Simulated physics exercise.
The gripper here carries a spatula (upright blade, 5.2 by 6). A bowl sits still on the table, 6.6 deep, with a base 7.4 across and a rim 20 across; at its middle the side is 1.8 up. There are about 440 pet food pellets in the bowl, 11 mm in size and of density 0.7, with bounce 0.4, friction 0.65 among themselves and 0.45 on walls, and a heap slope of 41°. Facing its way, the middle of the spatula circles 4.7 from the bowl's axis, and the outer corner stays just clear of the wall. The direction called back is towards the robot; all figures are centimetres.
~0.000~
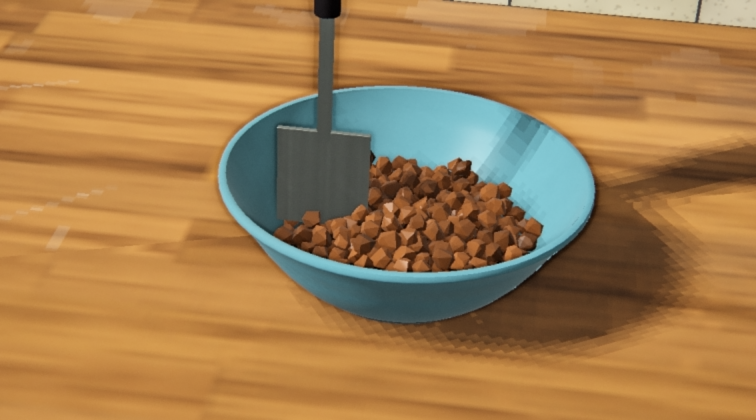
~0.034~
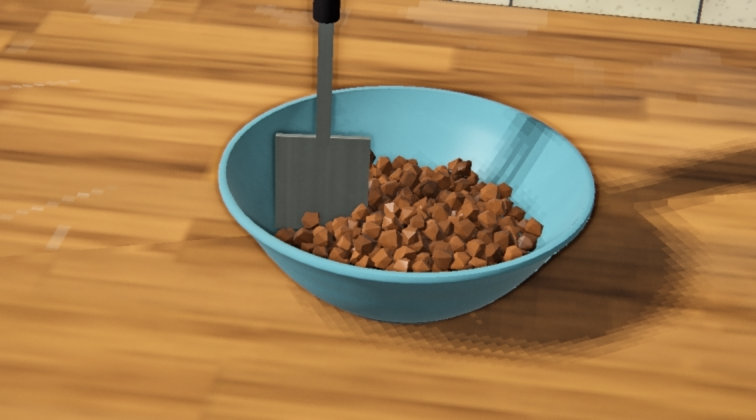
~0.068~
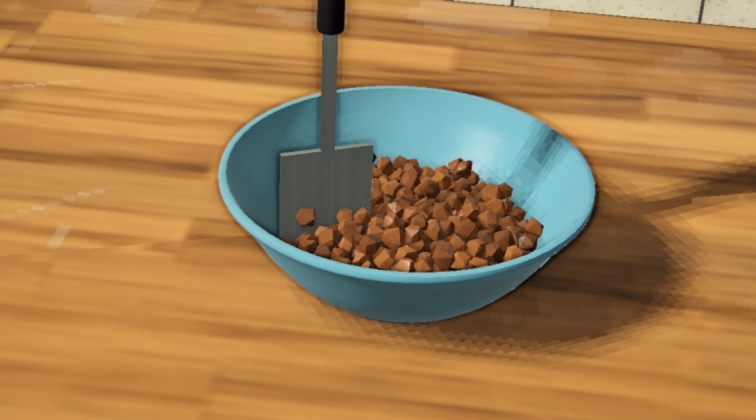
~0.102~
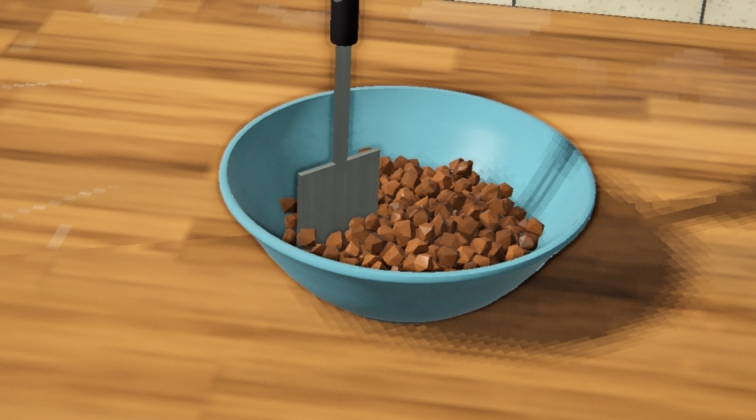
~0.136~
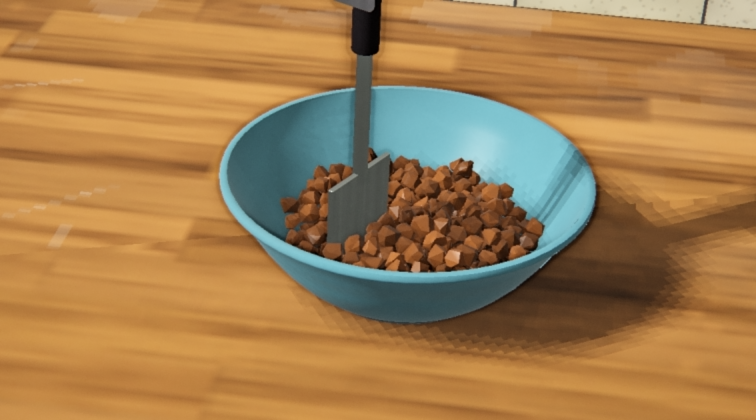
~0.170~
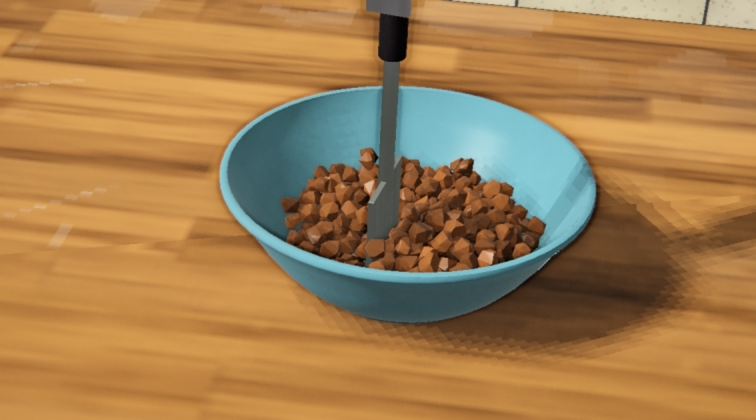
In this clip, a metal spatula with a black handle stands upright in a blue bowl of brown chunks on a wooden table, then moves rightward through them while its blade turns from face-on to edge-on.
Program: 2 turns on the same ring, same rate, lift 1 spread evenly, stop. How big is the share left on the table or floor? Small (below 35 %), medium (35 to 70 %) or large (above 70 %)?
It is small.
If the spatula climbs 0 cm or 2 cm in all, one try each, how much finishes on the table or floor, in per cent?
30 and 15 %.
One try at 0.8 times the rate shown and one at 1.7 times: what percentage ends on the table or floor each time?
It would be some 15 and 40 percent respectively.
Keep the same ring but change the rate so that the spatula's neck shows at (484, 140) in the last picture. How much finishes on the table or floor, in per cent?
Around 40 in a hundred.
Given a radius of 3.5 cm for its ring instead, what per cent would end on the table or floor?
Around 10 in a hundred.
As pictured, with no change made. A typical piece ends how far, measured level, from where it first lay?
Roughly 7 cm.
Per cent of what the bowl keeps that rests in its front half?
50 %.
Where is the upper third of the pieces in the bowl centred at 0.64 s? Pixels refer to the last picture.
Roughly pixel (296, 173).
After 0.64 s, 332° round, highest piece 9 above the table; 390 in the bowl, 38 on the table or floor, 10 in flight or on the tool.
After 1.10 s, 224° round, highest piece 8 above the table; 363 in the bowl, 75 on the table or floor.
After 1.53 s, 0° round, highest piece 7 above the table; 359 in the bowl, 79 on the table or floor.
After 2.23 s, 0° round, highest piece 7 above the table; 359 in the bowl, 79 on the table or floor.
At rest, 359 in the bowl, 79 on the table or floor. That is 18 % on the table or floor.
